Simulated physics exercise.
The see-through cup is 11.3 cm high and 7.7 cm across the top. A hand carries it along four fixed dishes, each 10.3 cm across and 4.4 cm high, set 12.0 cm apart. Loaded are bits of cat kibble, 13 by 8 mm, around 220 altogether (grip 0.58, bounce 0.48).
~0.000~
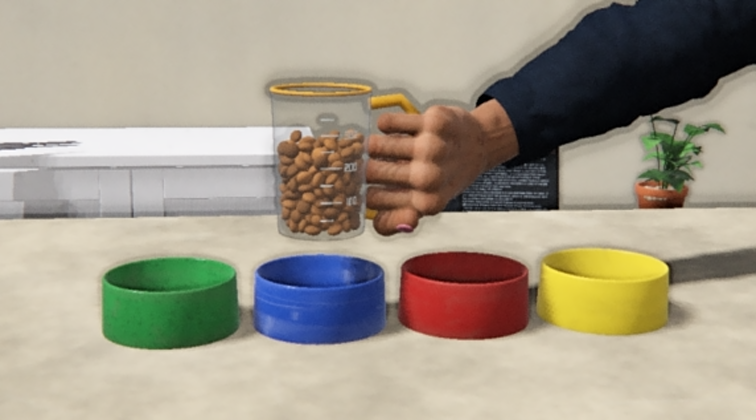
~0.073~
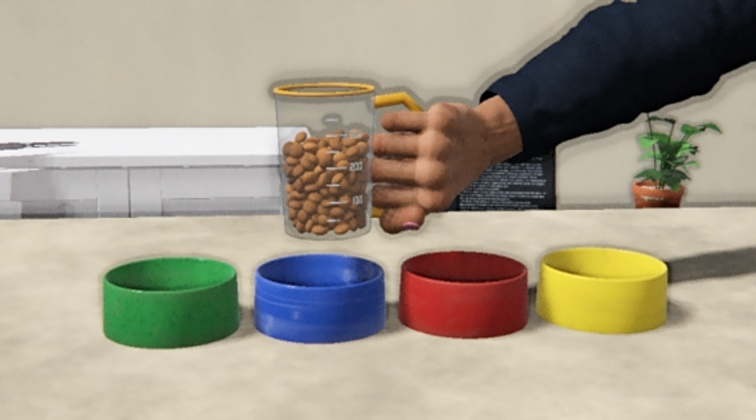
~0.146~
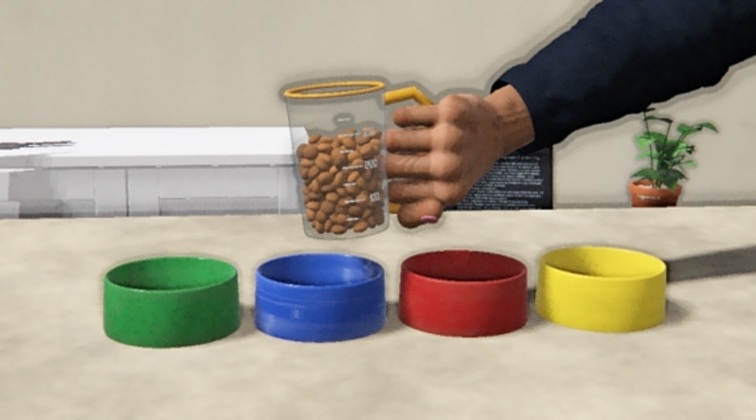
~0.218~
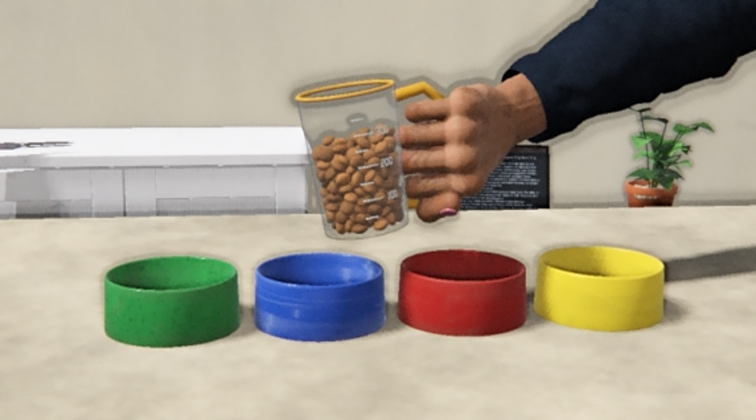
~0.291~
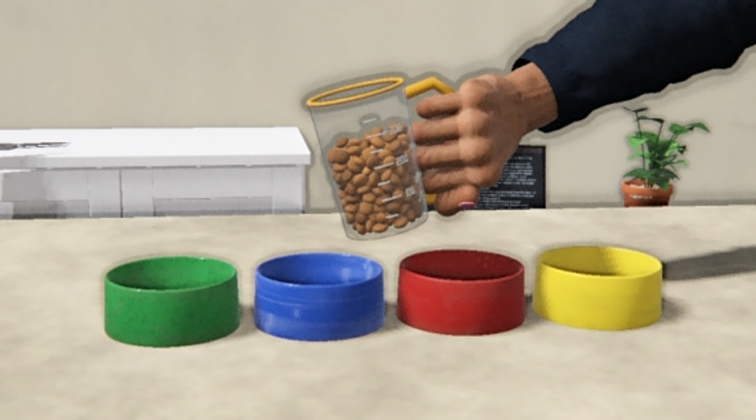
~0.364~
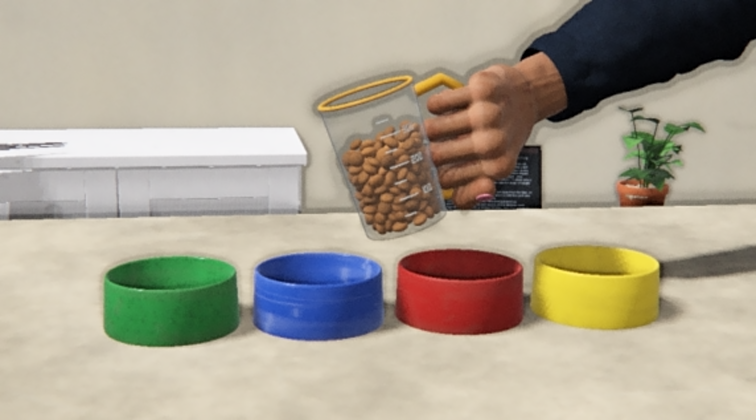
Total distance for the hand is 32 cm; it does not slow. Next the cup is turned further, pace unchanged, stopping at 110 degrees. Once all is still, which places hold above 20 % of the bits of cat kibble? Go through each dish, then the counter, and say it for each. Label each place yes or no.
Red: No. Blue: No. Green: No. Yellow: Yes. Counter: No.
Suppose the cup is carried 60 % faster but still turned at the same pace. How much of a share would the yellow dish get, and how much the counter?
Shares - yellow 90, counter 0.
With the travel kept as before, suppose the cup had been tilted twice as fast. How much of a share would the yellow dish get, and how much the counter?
I'd expect yellow to end at 40 and the counter at 10.
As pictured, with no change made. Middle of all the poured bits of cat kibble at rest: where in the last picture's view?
Est. centre at rest: (603, 284) px.
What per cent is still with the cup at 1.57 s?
Around 100 per cent of the load.
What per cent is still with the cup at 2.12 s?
85 per cent.
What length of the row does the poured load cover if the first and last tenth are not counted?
I'd put it near 6 cm.
Then, at 1.08 s, tilt 61 degrees; cup holds 100 %.
After 1.57 s, tilt 90 degrees; cup holds 100 %.
After 2.12 s, tilt 110 degrees; cup holds 85 %, yellow 15 %.
At rest (4.2 s), red 0 %, blue 0 %, green 0 %, yellow 90 %, counter 0 %, cup 10 %.
